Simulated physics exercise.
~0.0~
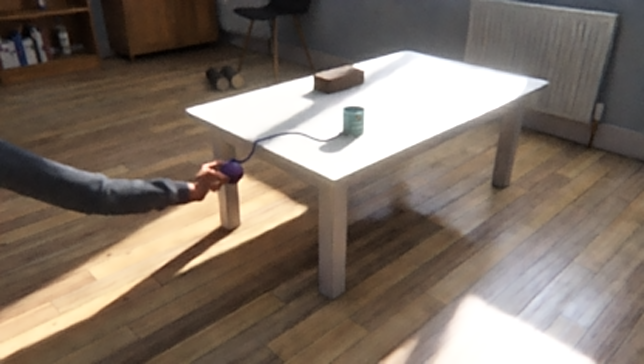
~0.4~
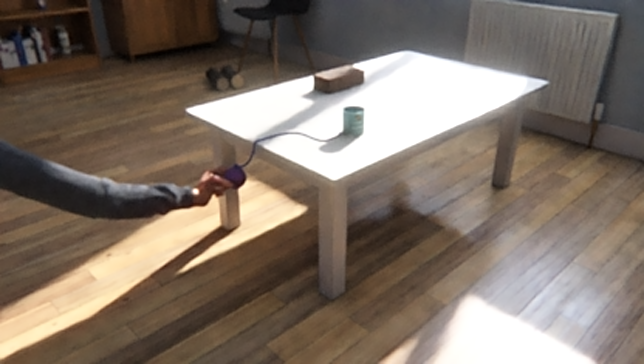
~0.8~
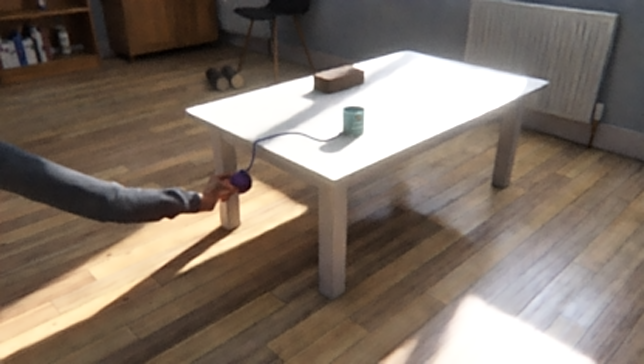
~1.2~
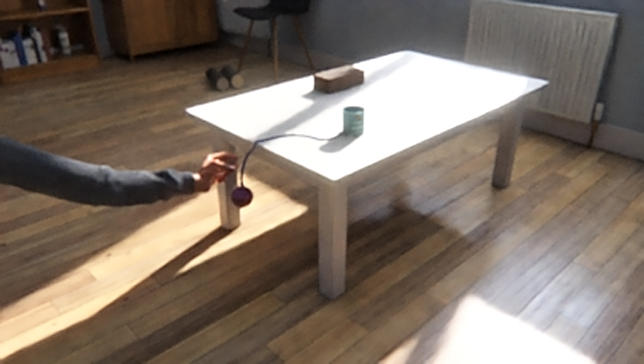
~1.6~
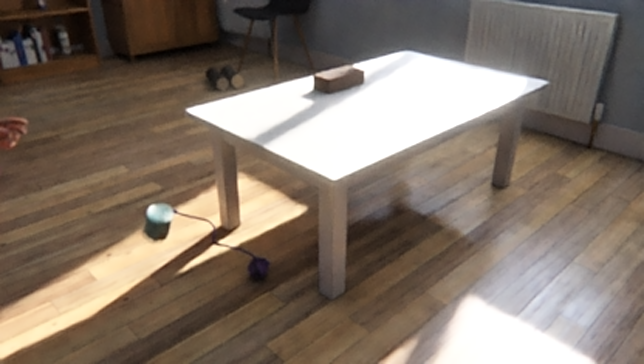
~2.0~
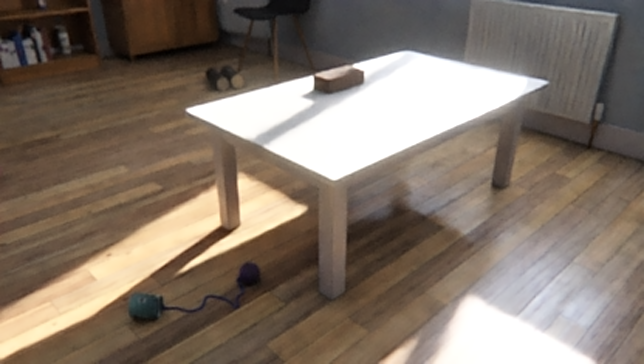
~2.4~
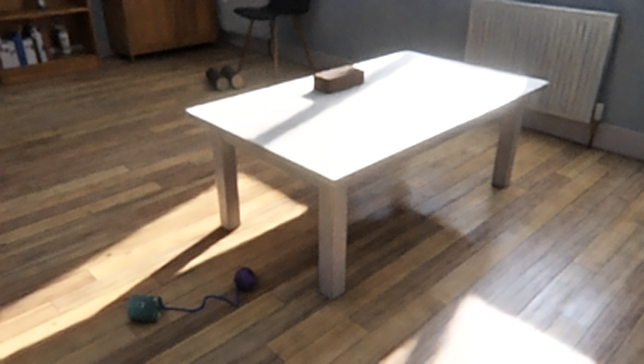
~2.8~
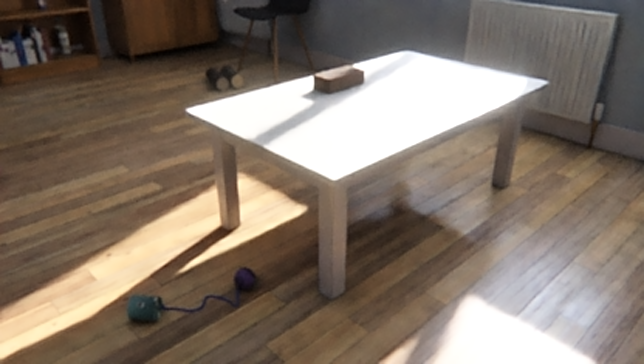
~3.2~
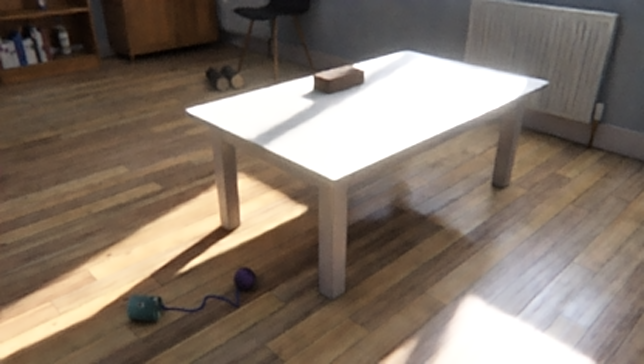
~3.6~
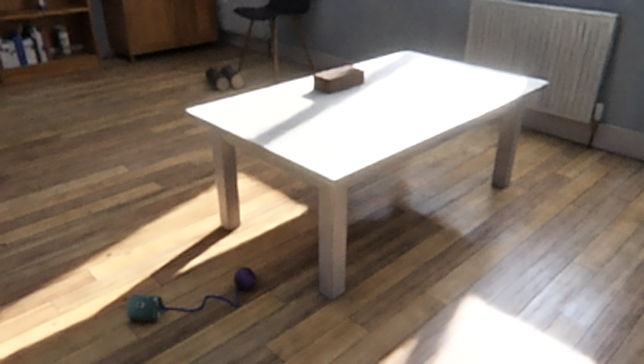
A hand drops a purple ball, and the corded turquoise cup follows it to the floor.
